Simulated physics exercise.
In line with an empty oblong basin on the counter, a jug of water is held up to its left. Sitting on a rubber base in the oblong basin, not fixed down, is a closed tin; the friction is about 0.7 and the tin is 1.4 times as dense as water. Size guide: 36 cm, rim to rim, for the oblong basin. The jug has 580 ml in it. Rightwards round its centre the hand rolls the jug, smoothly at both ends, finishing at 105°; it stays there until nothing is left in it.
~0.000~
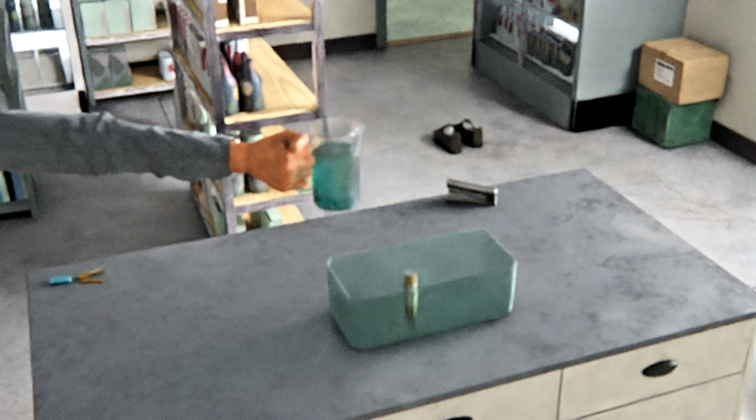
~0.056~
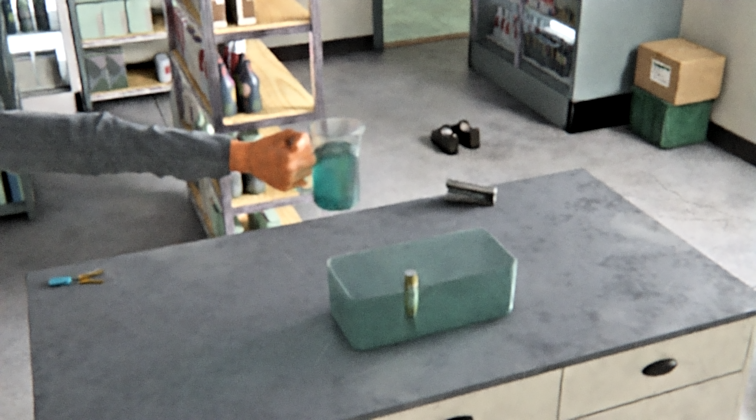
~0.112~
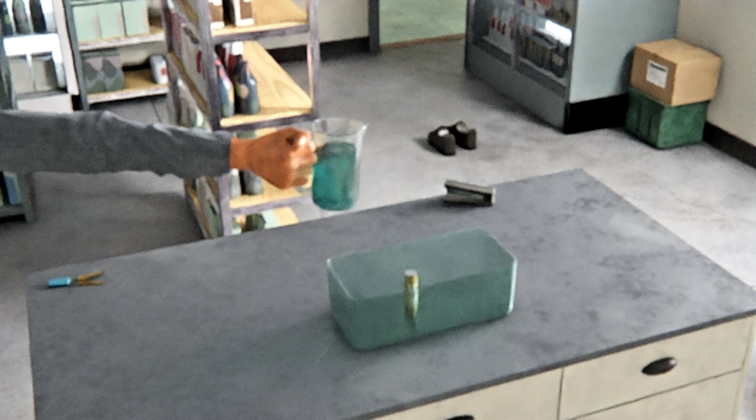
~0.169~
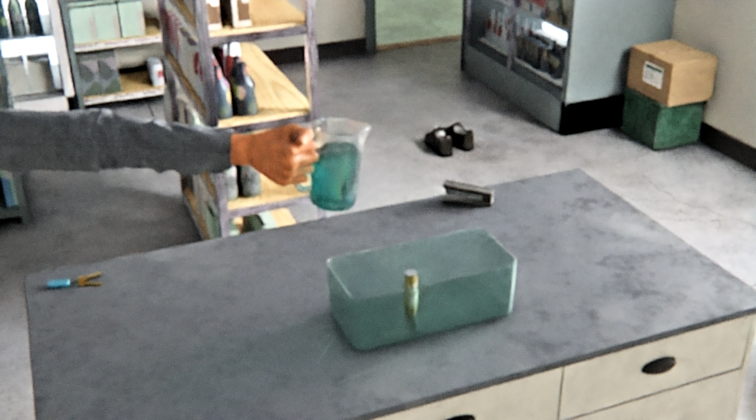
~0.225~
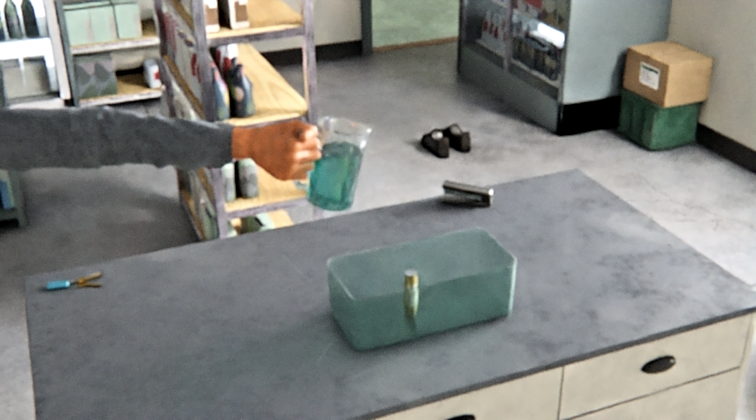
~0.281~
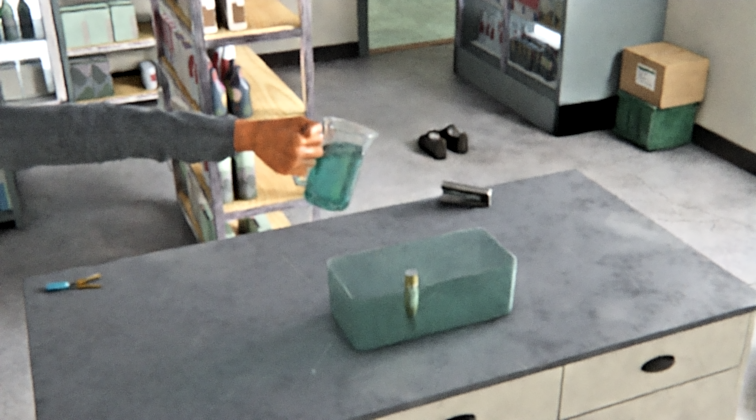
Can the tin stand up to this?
It ends up erect.
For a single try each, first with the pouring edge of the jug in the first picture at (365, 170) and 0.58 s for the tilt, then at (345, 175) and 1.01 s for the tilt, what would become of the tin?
In the first try it comes down; in the second it remains standing.
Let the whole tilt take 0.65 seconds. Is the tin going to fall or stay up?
Then it holds its balance.
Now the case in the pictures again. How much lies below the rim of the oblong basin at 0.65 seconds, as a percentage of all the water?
Around 0%.
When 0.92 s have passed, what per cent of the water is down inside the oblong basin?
I reckon close to 24 per cent.
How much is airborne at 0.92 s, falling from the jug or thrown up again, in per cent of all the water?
34 per cent, roughly.
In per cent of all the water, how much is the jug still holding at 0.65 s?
I'd estimate some 92 % remains.
By 0.65 s the tilt is 75° and 92 per cent is still to pour; the tin stands where it began.
By 0.92 s the tilt is 103° and 42 per cent is still to pour; the tin stands where it began.
By 1.20 s the tilt is 105° and 6 per cent is still to pour; the tin stands where it began.
By 1.51 s the tilt is 105° and 0 per cent is still to pour; the tin stands where it began.
At rest the tin stands where it began.
